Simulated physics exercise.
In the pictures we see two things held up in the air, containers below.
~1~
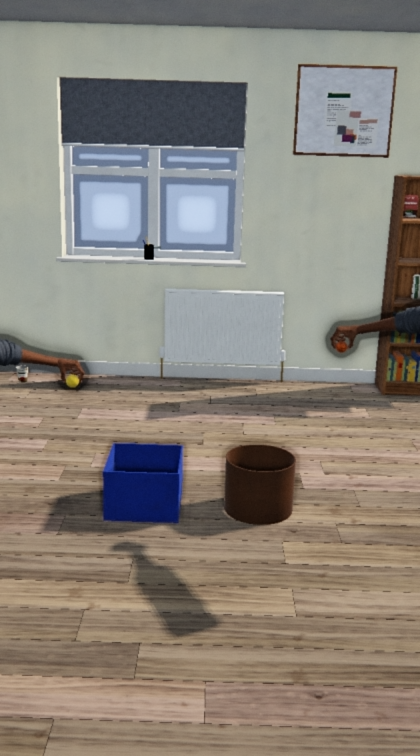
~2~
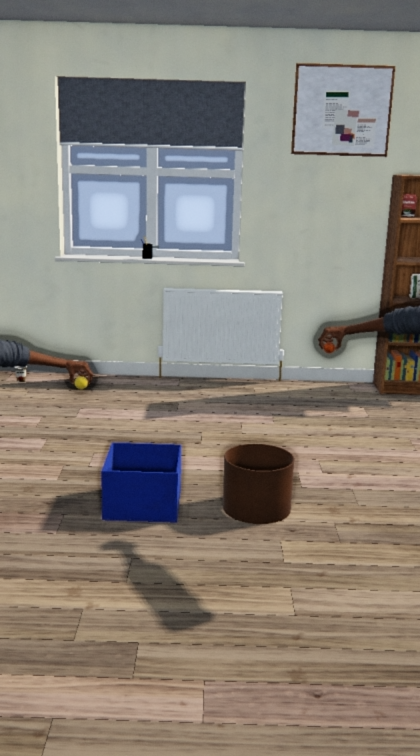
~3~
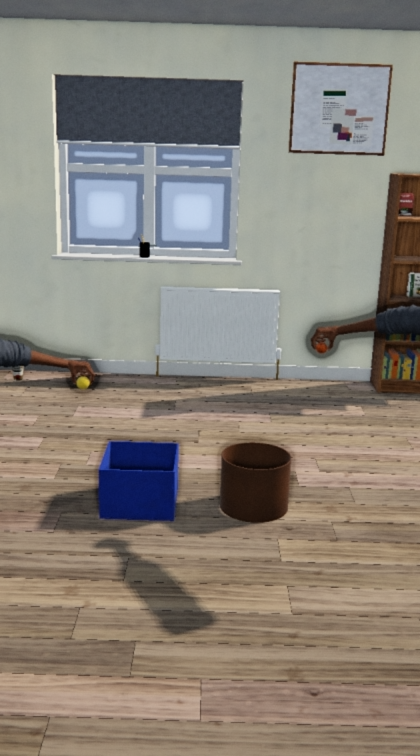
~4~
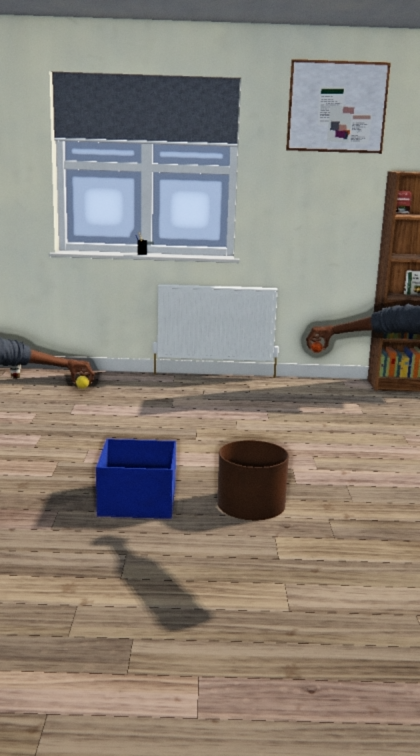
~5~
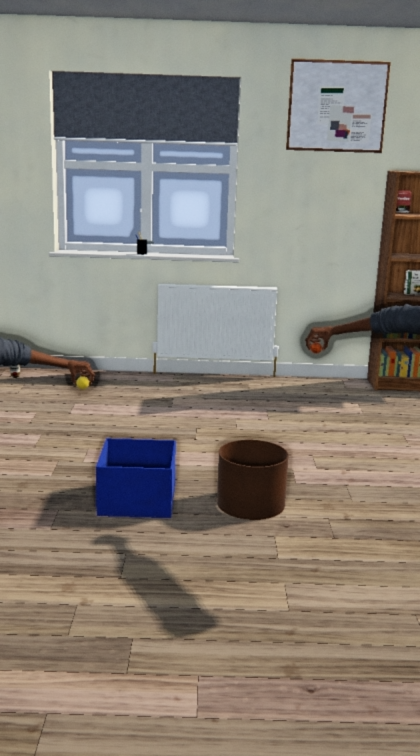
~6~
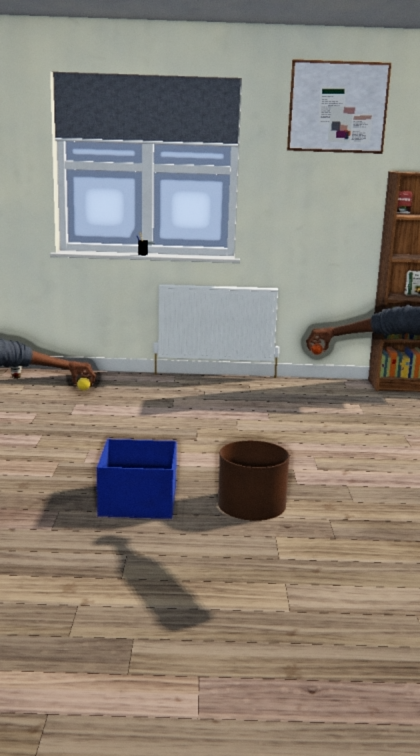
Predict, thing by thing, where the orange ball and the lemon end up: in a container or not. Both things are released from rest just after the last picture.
Prediction - orange ball: Not in one; lemon: Not in one.
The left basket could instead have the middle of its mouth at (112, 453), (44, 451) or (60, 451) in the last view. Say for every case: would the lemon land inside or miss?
Here's how it goes: It enters the mouth, after that it does not get in, and at the end it enters the mouth.
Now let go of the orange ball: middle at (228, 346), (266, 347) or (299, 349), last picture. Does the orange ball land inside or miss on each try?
So the orange ball drops in the first time, drops in the second time and fails to go in the third time.
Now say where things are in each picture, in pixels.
Still on the way; orange ball (342, 347); lemon (73, 381); left basket (145, 482), in the first frame.
Still on the way; lemon (81, 383); right bucket (258, 483), in the second frame.
Still on the way; orange ball (322, 348); left basket (140, 480), in the third frame.
Still on the way; lemon (83, 382); right bucket (253, 479), in the fourth frame.
Still on the way; orange ball (316, 348); left basket (138, 477), in the fifth frame.
In place, still held; orange ball (317, 349); lemon (84, 384); right bucket (253, 479), in the sixth frame.
Then, 0.20 s after the last picture, orange ball falling near (315, 375); lemon falling near (84, 409).
Then, 0.34 s after the last picture, orange ball falling near (310, 438); lemon falling near (85, 470).
Then, 0.46 s after the last picture, orange ball down below near (306, 499); lemon down below near (86, 485).
At rest, the orange ball misses, near (305, 501); the lemon misses, near (86, 494).
